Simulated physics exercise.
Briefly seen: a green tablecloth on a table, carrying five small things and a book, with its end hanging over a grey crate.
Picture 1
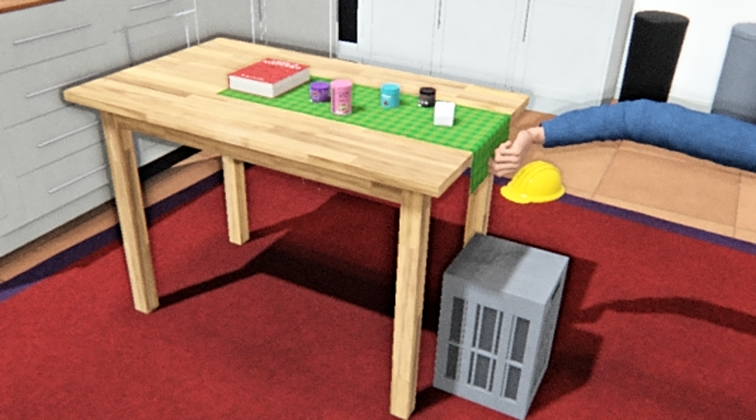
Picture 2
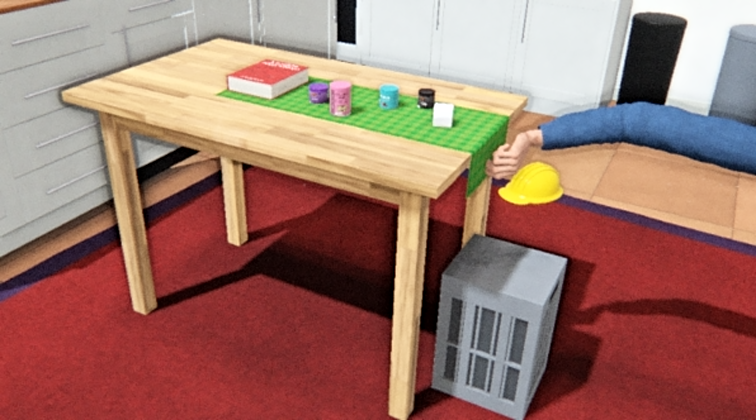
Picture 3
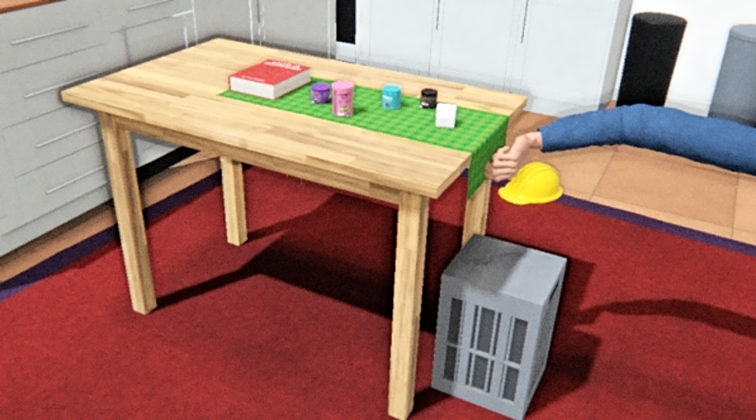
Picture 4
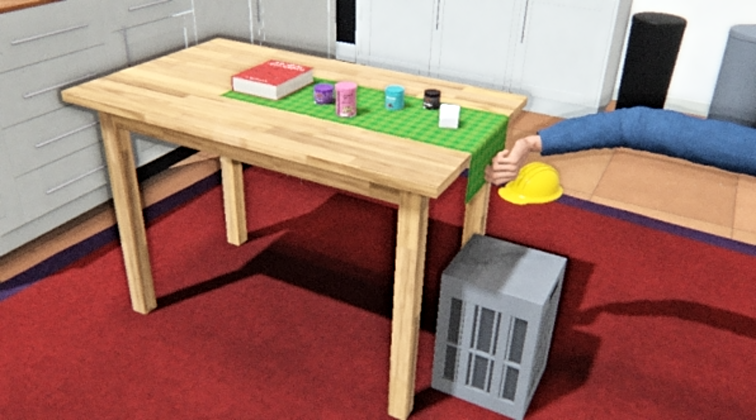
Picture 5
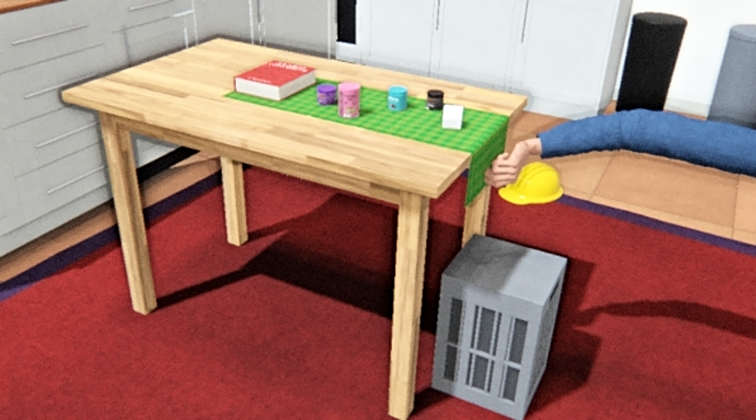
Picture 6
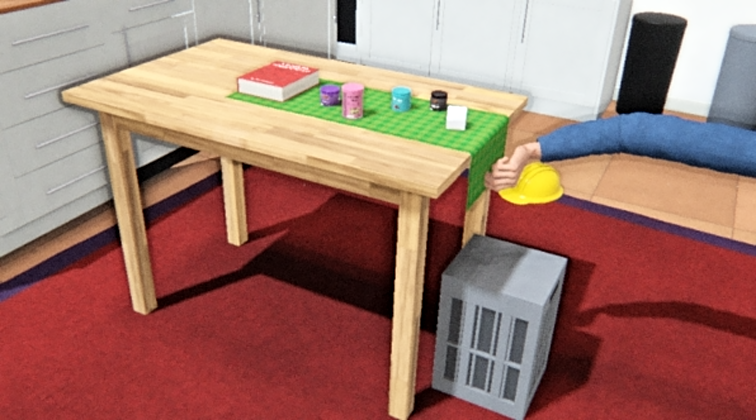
The footage shows a hand at the right end of a wooden table gripping a green tablecloth above a grey crate, drawing it slightly to the right as the red book, small pots, pink can and white cube shift with it.
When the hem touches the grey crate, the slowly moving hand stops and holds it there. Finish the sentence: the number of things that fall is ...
The number of things that fall is two.
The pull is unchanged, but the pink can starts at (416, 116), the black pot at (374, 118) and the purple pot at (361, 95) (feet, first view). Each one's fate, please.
The pink can would end up off, the black pot would stay in place, the purple pot would stay in place.
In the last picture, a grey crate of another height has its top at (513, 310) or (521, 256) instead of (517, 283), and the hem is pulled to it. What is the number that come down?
For the first height 3, for the second 1.
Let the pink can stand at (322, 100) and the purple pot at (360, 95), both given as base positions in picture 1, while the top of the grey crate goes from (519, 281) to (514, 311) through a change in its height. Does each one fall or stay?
In the end the pink can is still on top and the purple pot is still on top.
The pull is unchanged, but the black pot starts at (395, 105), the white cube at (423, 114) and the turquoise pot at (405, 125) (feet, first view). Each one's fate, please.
Black pot: Safe. White cube: Lost. Turquoise pot: Lost.
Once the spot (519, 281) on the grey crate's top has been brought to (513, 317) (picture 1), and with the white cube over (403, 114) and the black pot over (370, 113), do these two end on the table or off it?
The white cube is lost, the black pot is lost.
A little later, hem near (483, 213); all still up.
Next, hem near (481, 246); white cube gone.
Later still, hem on the crate; white cube and black pot gone.
When it is over, hem on the crate; white cube and black pot gone. The count of fallen things is two.
